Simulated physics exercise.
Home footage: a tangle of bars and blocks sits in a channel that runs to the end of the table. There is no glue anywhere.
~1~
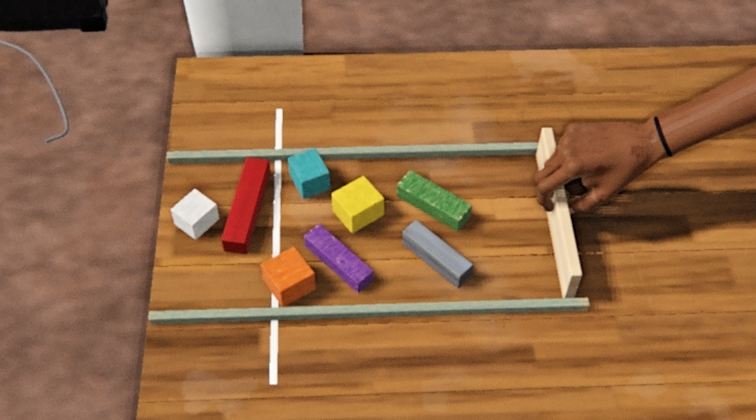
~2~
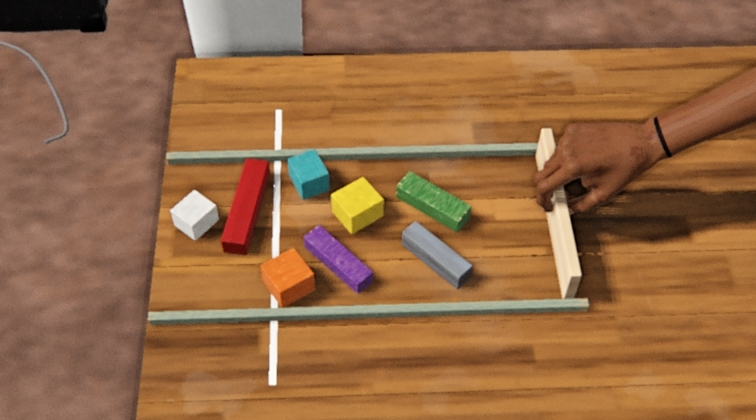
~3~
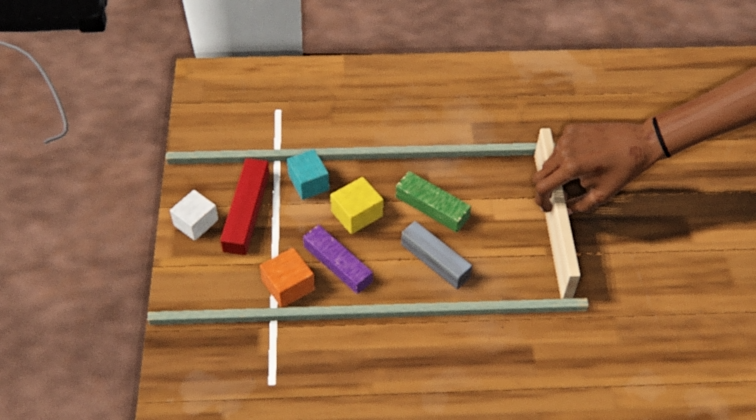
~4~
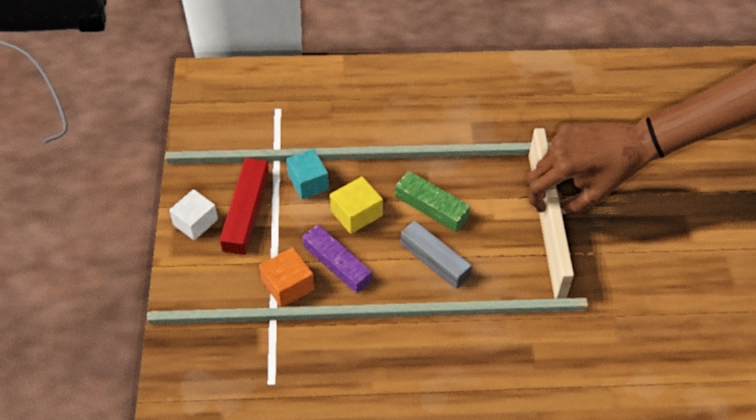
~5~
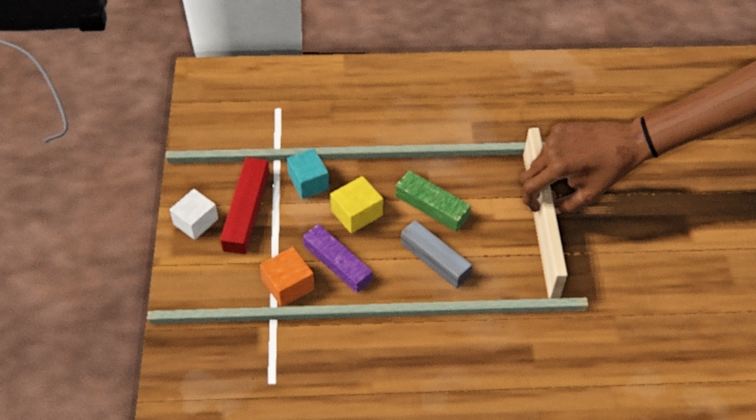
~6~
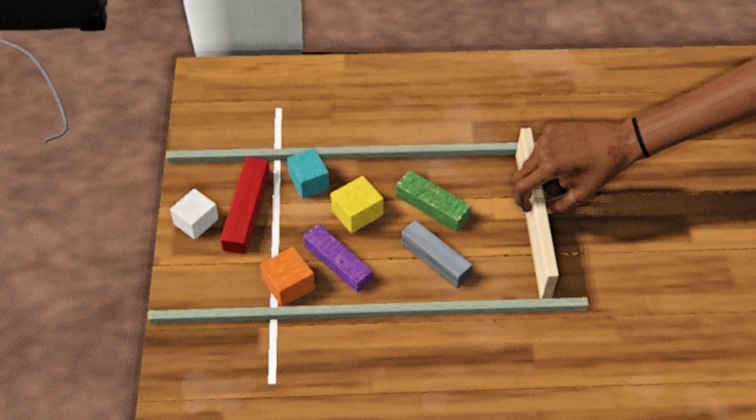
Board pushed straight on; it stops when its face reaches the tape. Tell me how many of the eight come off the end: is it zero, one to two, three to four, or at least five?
What drops is nothing.
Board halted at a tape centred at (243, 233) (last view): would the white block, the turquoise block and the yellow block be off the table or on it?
Observed: White block toppled; turquoise block not toppled; yellow block not toppled.
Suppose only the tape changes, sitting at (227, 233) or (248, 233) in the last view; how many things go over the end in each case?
Tallies: 2, 1.
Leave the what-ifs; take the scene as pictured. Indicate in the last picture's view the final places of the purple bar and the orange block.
Purple bar: (243, 267); orange block: (211, 277).
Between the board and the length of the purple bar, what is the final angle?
It sits some 0° out of line.
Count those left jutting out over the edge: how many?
The number would be 1.
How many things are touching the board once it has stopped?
That would be 2 of them.
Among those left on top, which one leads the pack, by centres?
Going by centres, it is the white block.
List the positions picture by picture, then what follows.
White block (195, 214); red stick (247, 205); orange block (288, 277); board (557, 211); tape (277, 232), in the first picture.
Red stick (246, 206); turquoise block (309, 175), in the second picture.
Orange block (287, 278); board (556, 211), in the third picture.
White block (194, 215); purple bar (337, 259), in the fourth picture.
Red stick (246, 205); green bar (433, 201), in the fifth picture.
White block (195, 214); red stick (246, 204); orange block (288, 277); board (536, 211); tape (276, 232), in the sixth picture.
Soon after, none off yet; white block at rest near (195, 214); red stick at rest near (246, 204); orange block at rest near (288, 277).
Then, none off yet; white block at rest near (195, 214); red stick at rest near (246, 204); orange block at rest near (285, 277).
At rest, the number that fall off is zero.
